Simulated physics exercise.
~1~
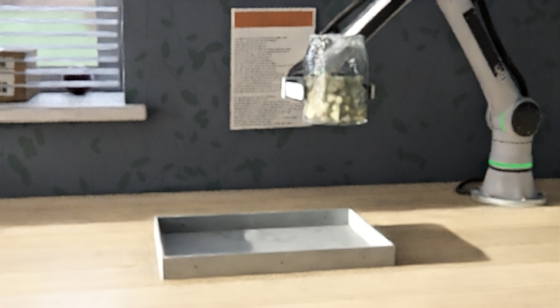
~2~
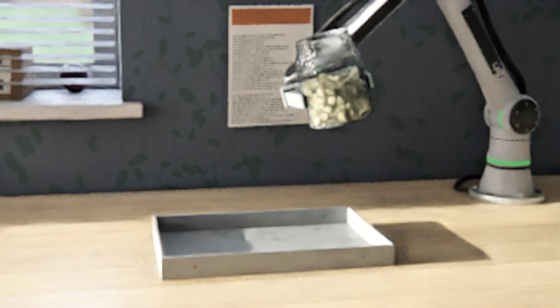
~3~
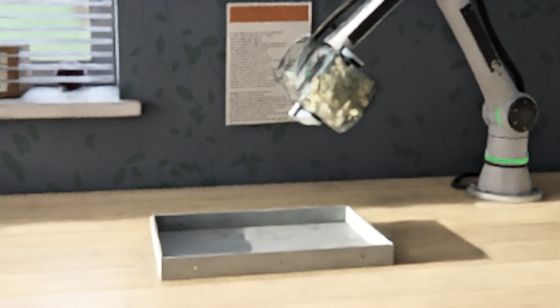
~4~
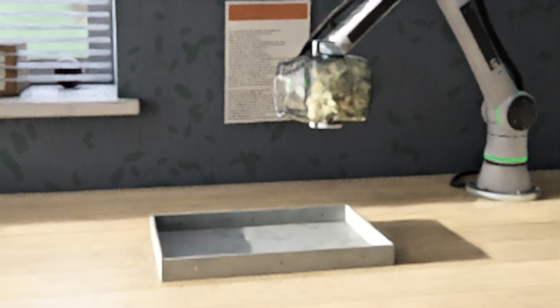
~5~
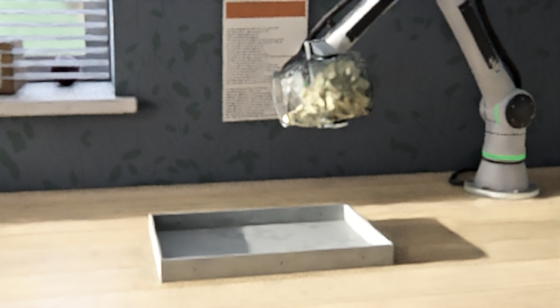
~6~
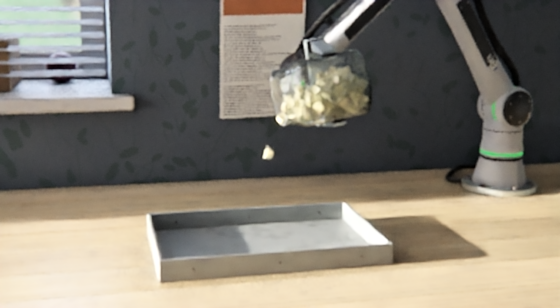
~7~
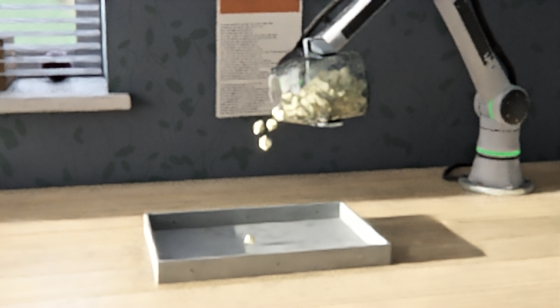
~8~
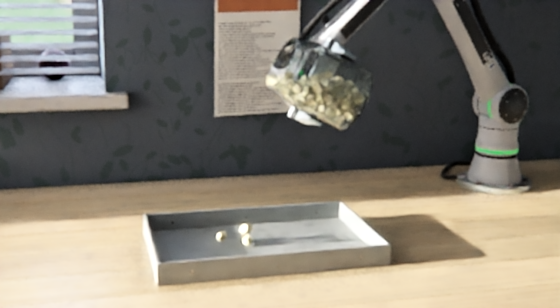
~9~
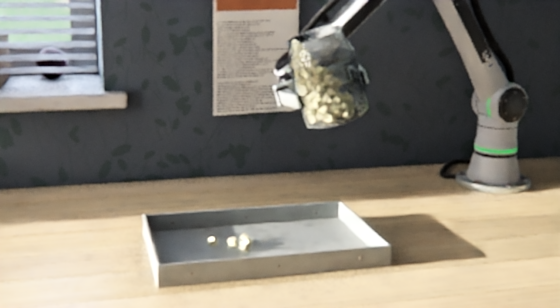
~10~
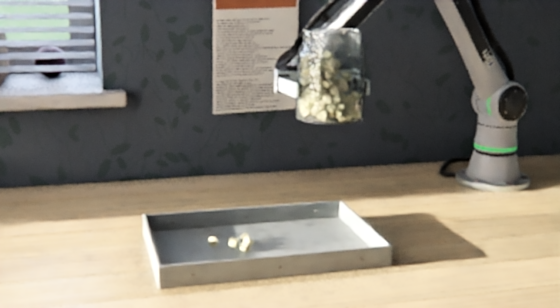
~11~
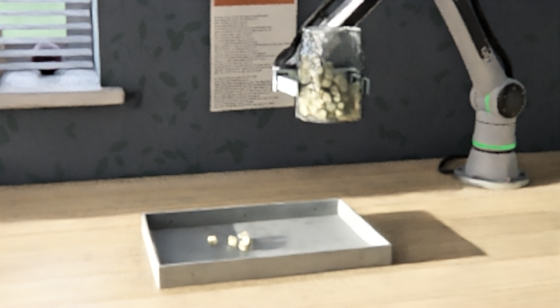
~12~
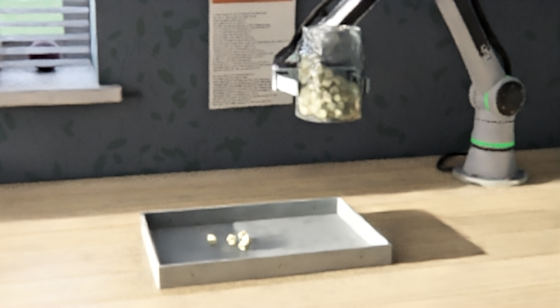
A grey robot arm with glowing green rings stands at the right of a pale wooden table, seen from the front and slightly above, gripping a clear jar of pale vegetable dice. Below the jar sits a shallow grey tray, with a dark patterned wall, a printed sheet and a window with blinds behind. The arm tips the jar leftward until it lies on its side, and a few dice tumble from its mouth into the tray. It then turns the jar back upright. At the end, a small cluster rests in the tray while most dice remain in the held jar.
